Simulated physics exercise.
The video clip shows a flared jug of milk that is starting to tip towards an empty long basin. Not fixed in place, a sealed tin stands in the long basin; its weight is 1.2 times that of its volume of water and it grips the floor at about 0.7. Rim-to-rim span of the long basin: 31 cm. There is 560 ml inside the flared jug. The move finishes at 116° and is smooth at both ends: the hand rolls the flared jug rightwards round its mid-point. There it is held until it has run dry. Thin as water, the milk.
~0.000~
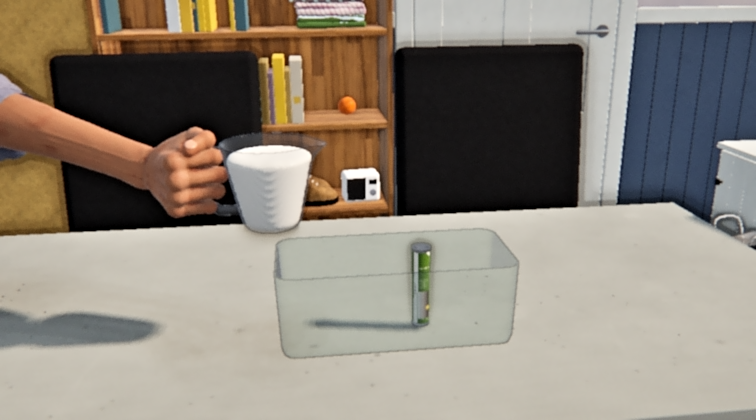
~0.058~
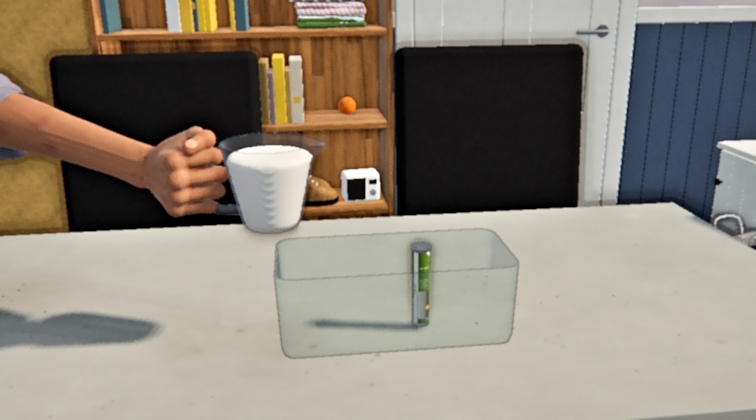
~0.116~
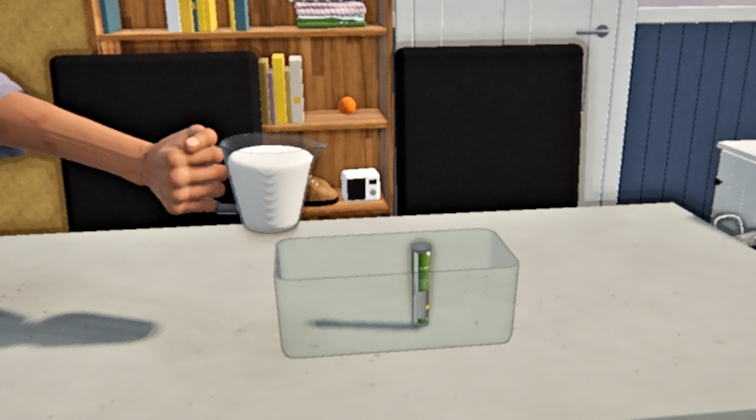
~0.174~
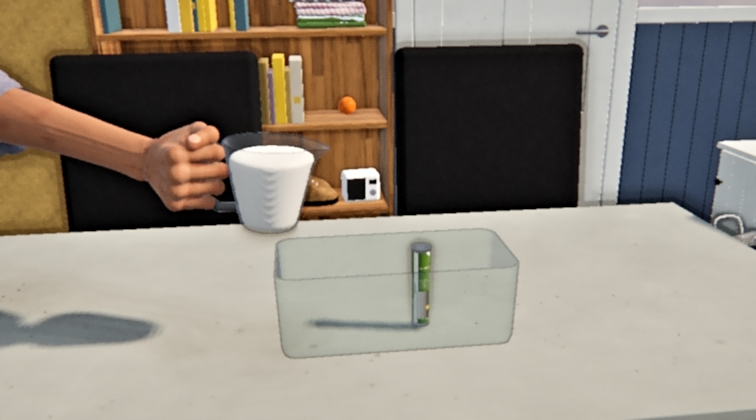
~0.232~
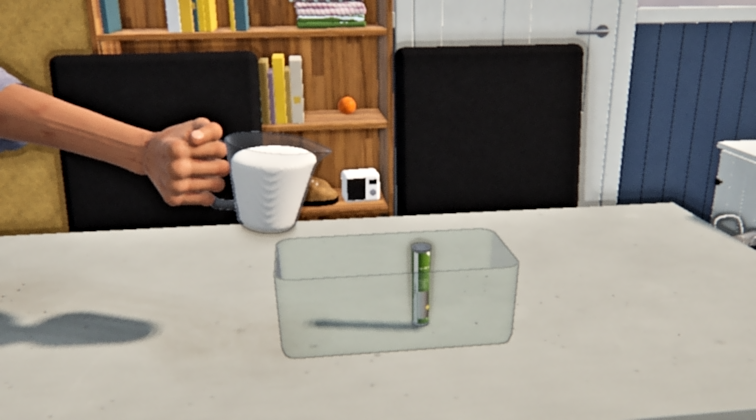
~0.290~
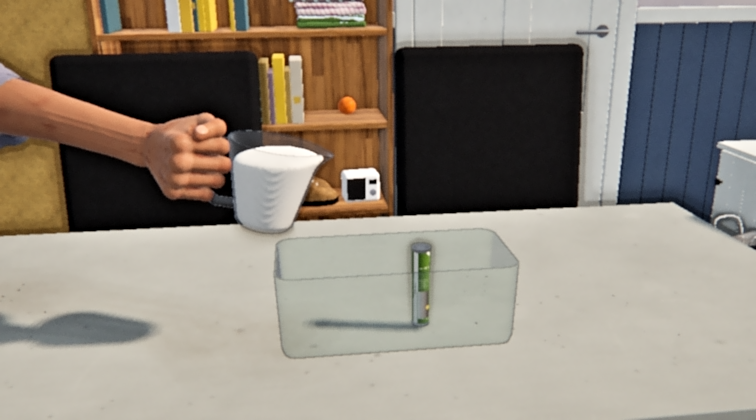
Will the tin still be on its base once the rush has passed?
It is left standing.
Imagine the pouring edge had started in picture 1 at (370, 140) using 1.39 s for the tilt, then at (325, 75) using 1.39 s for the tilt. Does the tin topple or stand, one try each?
Trial 1 - tin tips; trial 2 - tin stays standing.
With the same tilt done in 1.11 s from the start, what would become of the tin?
Result: Tin upright.
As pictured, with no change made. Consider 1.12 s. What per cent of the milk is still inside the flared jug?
Around 6 in a hundred.
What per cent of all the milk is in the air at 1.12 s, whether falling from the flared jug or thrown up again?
4 per cent, roughly.
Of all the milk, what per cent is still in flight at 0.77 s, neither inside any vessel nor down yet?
Around 18 in a hundred.
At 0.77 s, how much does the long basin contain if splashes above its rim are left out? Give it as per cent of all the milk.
Near 18 in a hundred.
Then, 0.77 s in, the tilt is 68° and 63 per cent is still to pour; the tin stands where it began.
Then, 1.12 s in, the tilt is 106° and 6 per cent is still to pour; the tin stands where it began.
Then, 1.49 s in, the tilt is 116° and 0 per cent is still to pour; the tin stands where it began.
Then, 1.89 s in, the tilt is 116° and 0 per cent is still to pour; the tin stands where it began.
Finally, the tin stands where it began.
